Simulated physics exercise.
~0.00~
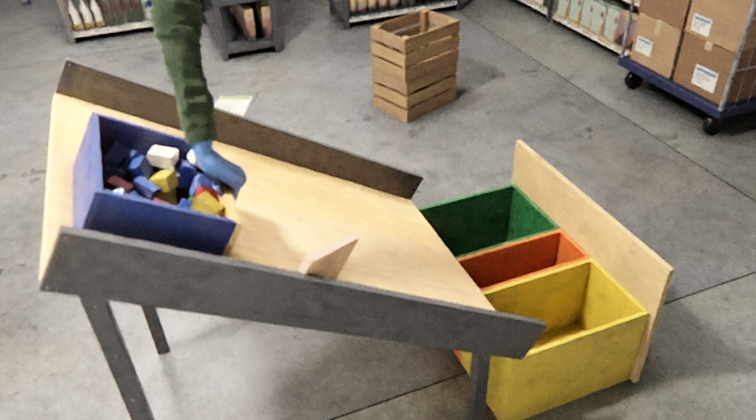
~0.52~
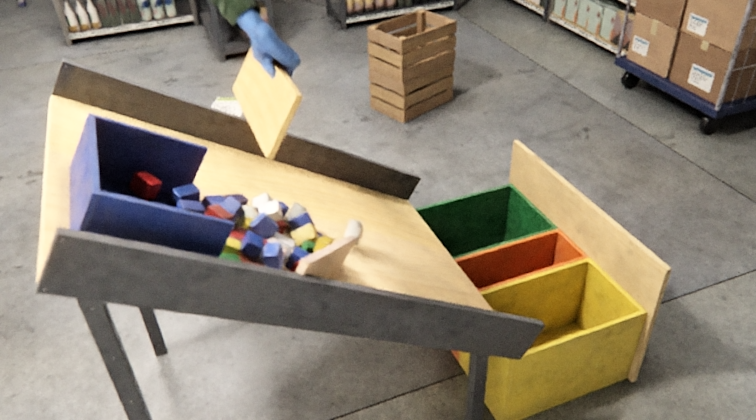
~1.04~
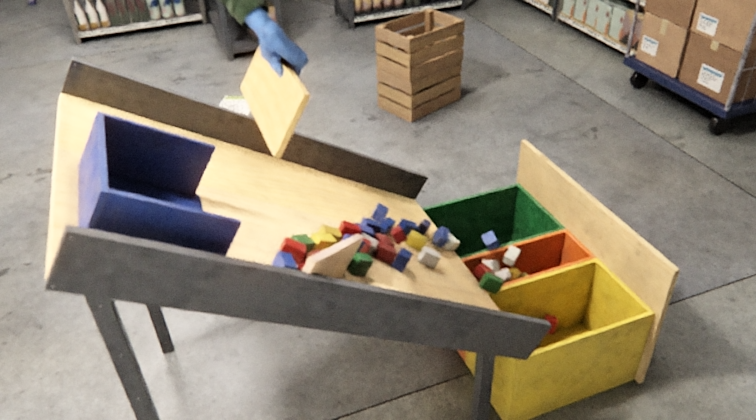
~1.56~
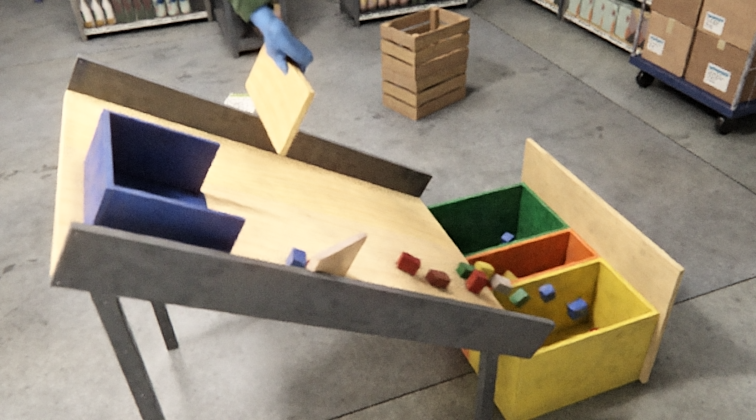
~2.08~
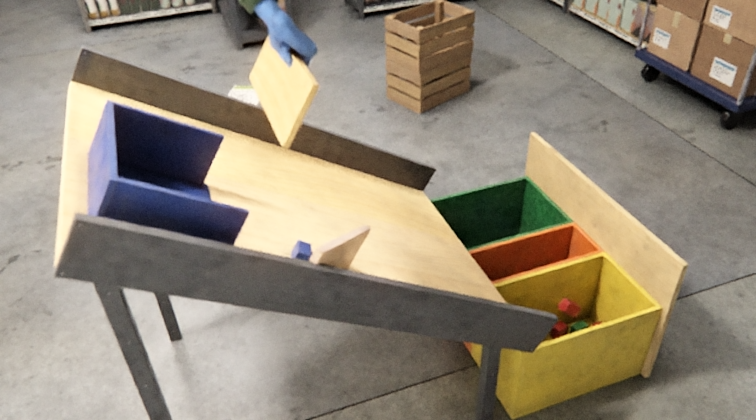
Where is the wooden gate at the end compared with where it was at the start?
At the start it was down at the open side of the blue pen, holding back the bricks. By the end it was up and to the right, held in the gloved hand above the far side of the table.
On a warehouse floor, a gloved hand lifted a wooden gate from a blue pen on a sloping table, and toy bricks tumbled past an angled board into green, orange and yellow bins, leaving a blue one resting by the board.
